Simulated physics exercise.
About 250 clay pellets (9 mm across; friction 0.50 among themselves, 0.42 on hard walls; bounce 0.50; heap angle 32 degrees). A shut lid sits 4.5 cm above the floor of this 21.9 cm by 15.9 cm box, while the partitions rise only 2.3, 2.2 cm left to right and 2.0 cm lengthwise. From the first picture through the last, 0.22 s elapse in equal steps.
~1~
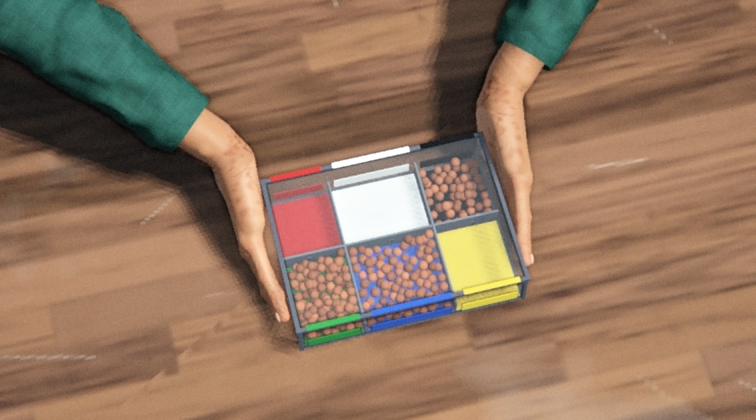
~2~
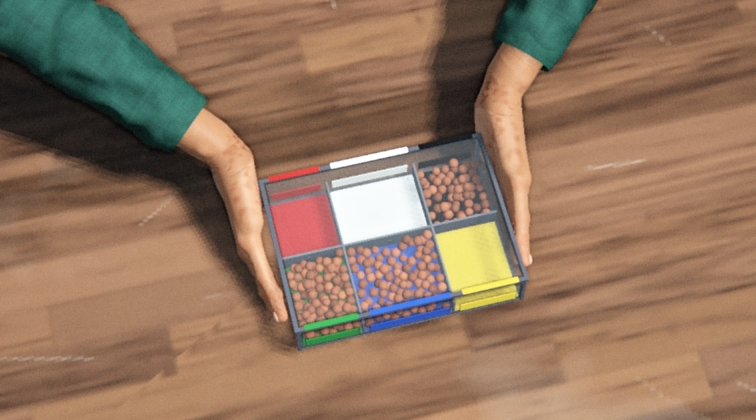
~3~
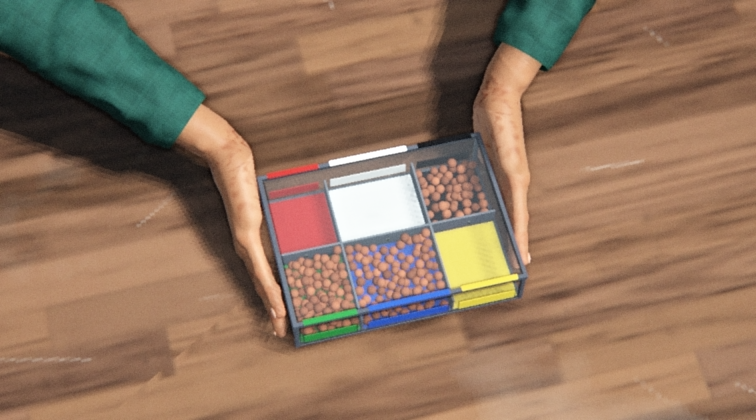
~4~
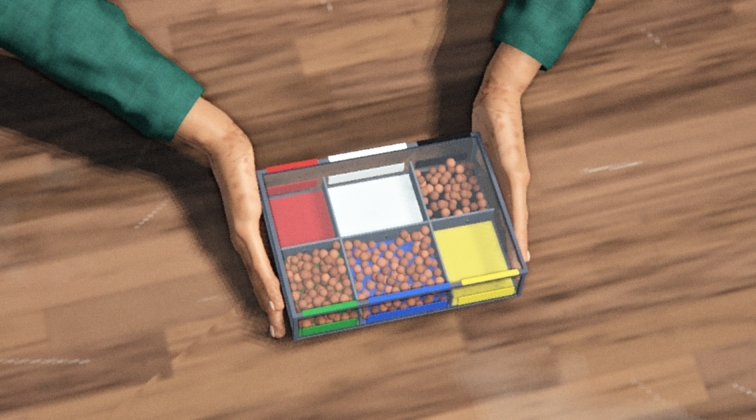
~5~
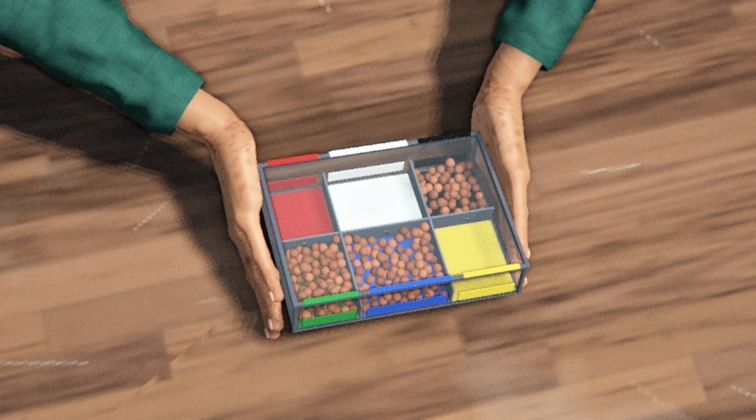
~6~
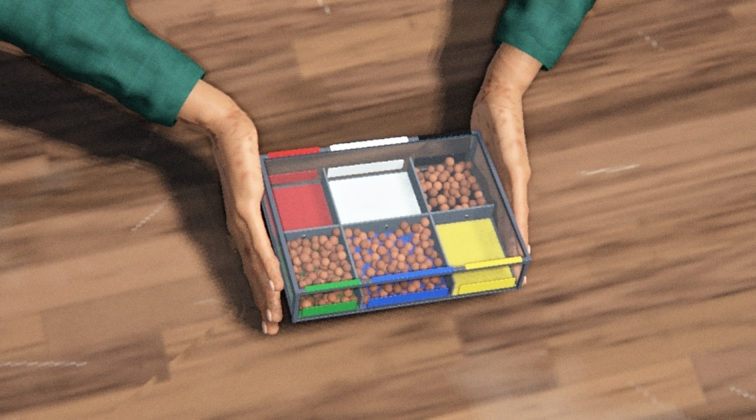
Clear divided box of brown pellets tilting gradually between two green-sleeved hands above a wooden surface, its coloured front edge rising slightly.
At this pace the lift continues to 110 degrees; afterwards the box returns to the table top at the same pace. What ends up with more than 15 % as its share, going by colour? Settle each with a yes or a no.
My prediction: Red: Fails to beat the threshold; blue: Fails to beat the threshold; green: Fails to beat the threshold; yellow: Fails to beat the threshold; white: Beats the threshold; black: Beats the threshold.
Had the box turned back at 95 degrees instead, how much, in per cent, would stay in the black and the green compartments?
Shares: Black 65 and green 5, in per cent.
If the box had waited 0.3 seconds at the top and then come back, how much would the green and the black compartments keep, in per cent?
Green 0, black 70.
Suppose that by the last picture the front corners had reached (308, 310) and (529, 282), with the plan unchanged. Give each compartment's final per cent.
It comes out as red at 0 percent, blue at 5 percent, green at 0 percent, yellow at 65 percent, white at 0 percent and black at 30 percent.
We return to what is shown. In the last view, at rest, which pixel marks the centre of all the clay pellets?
Near (439, 187).
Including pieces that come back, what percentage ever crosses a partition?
Around 75 percent.
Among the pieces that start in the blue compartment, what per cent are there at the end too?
My estimate is roughly 0 percent.
Then, 1.11 s after the last picture, tilt 110 degrees; red 5 %, blue 20 %, green 10 %, yellow 5 %, white 15 %, black 45 %.
Then, 1.86 s after the last picture, tilt 50 degrees; white 25 %, black 70 %.
Then, 2.63 s after the last picture, tilt 0 degrees; white 30 %, black 70 %.
In the end, red 0 %, blue 0 %, green 0 %, yellow 0 %, white 30 %, black 70 %.
